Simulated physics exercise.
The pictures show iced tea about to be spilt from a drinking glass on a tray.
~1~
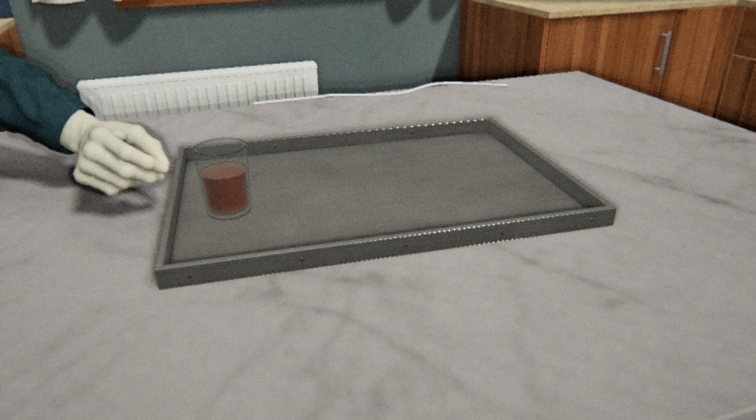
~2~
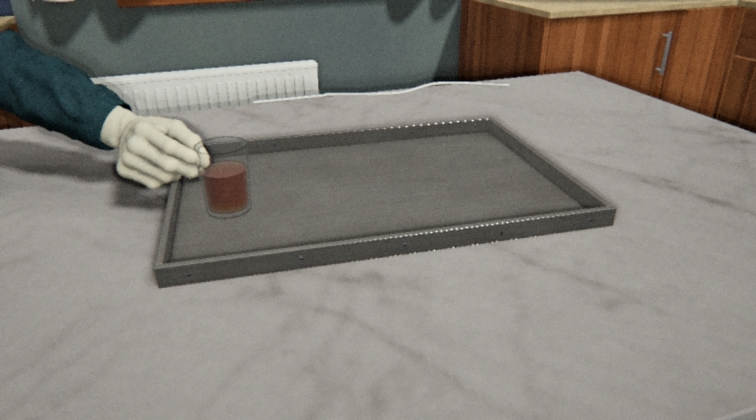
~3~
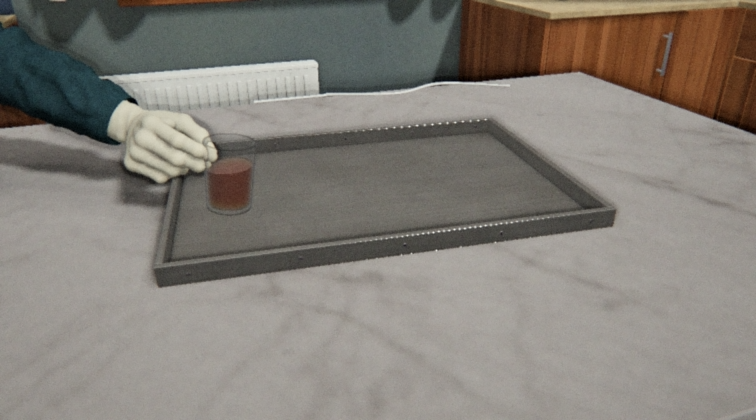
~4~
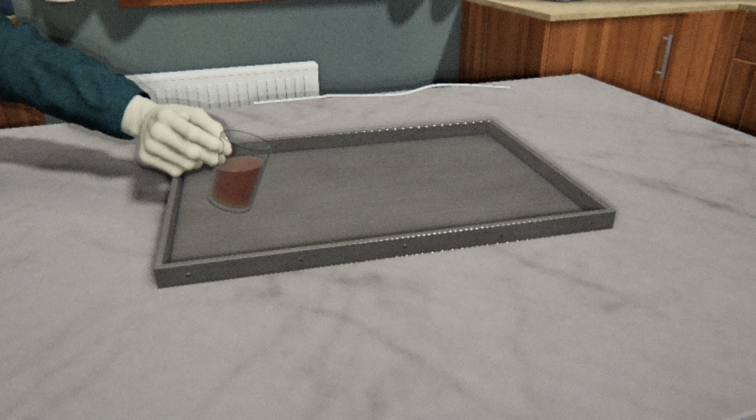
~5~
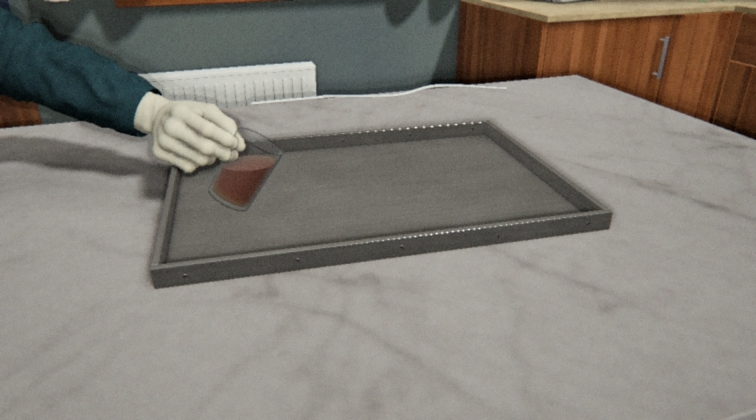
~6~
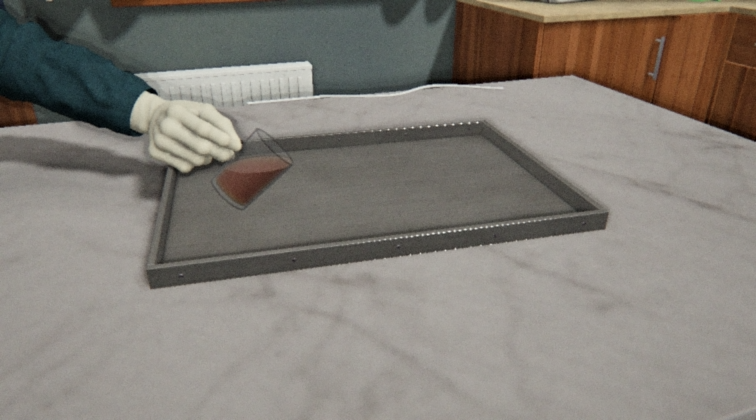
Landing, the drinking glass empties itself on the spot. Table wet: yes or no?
No.
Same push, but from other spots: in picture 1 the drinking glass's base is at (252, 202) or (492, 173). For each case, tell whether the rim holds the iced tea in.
First it is held by the rim, then it escapes from the tray.
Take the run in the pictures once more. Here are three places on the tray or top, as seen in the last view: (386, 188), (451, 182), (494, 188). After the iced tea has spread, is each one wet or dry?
Well, the first one is gotten to, the second one is gotten to, and the last one is gotten to.
A moment on, the drinking glass lies in the tray; the puddle covers about as much as a plate; the rim holds it.
Further on, the puddle covers about as much as a tray; the rim holds it.
When it is over, the puddle covers about as much as a tray; the rim holds it.
